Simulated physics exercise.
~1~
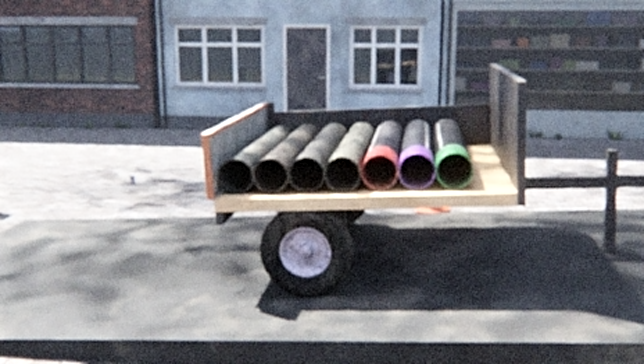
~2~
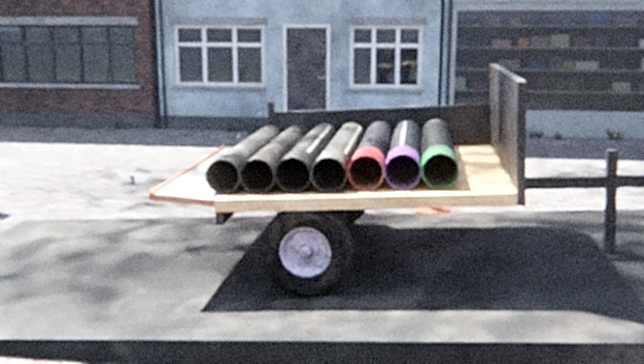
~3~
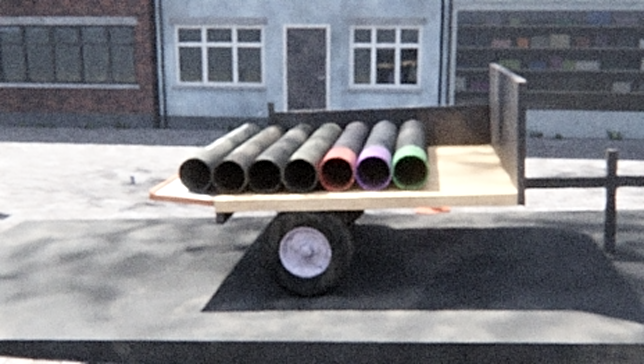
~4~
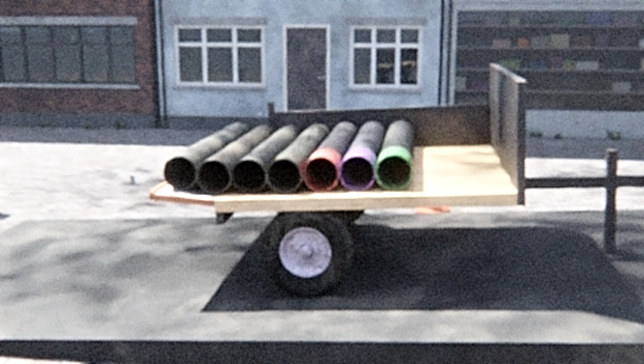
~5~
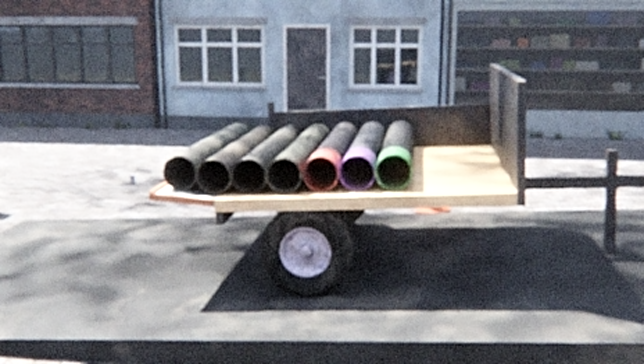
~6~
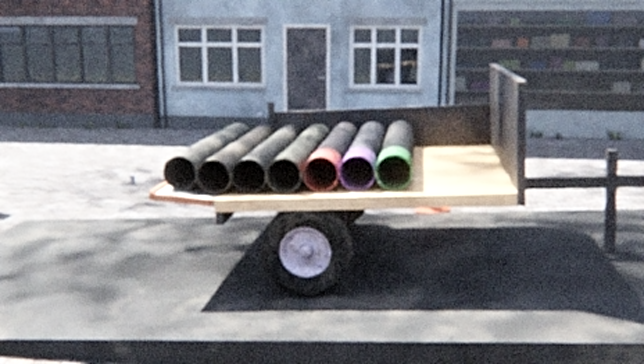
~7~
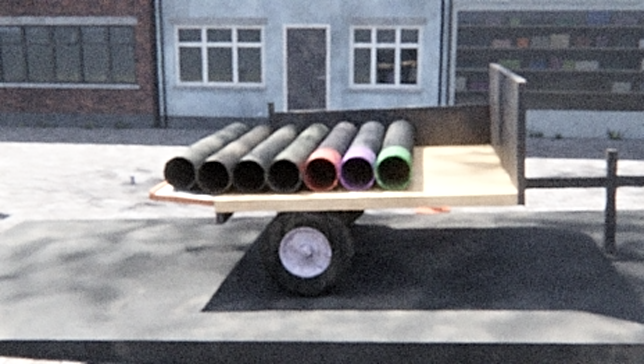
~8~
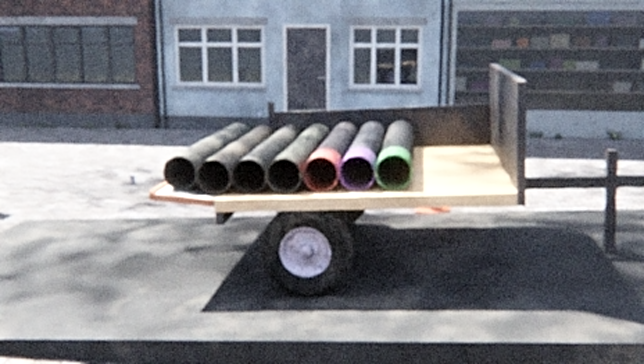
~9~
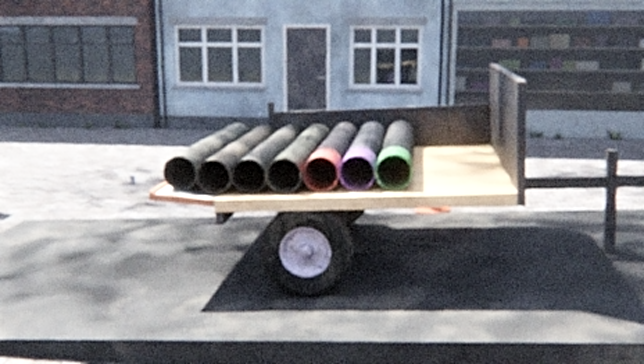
On a sunlit street, seen from the side by a still camera, a flat trailer stands before a pale blue building with white windows and a brick one at left. Seven dark pipes lie side by side on its wooden bed, the three rightmost rimmed in red, purple and green. The gate at the left end swings down and stays lowered, jutting out past the bed. The whole row rolls left a short way toward it, then stops. The pipes rest together at the left, bare boards to their right, and none falls off.
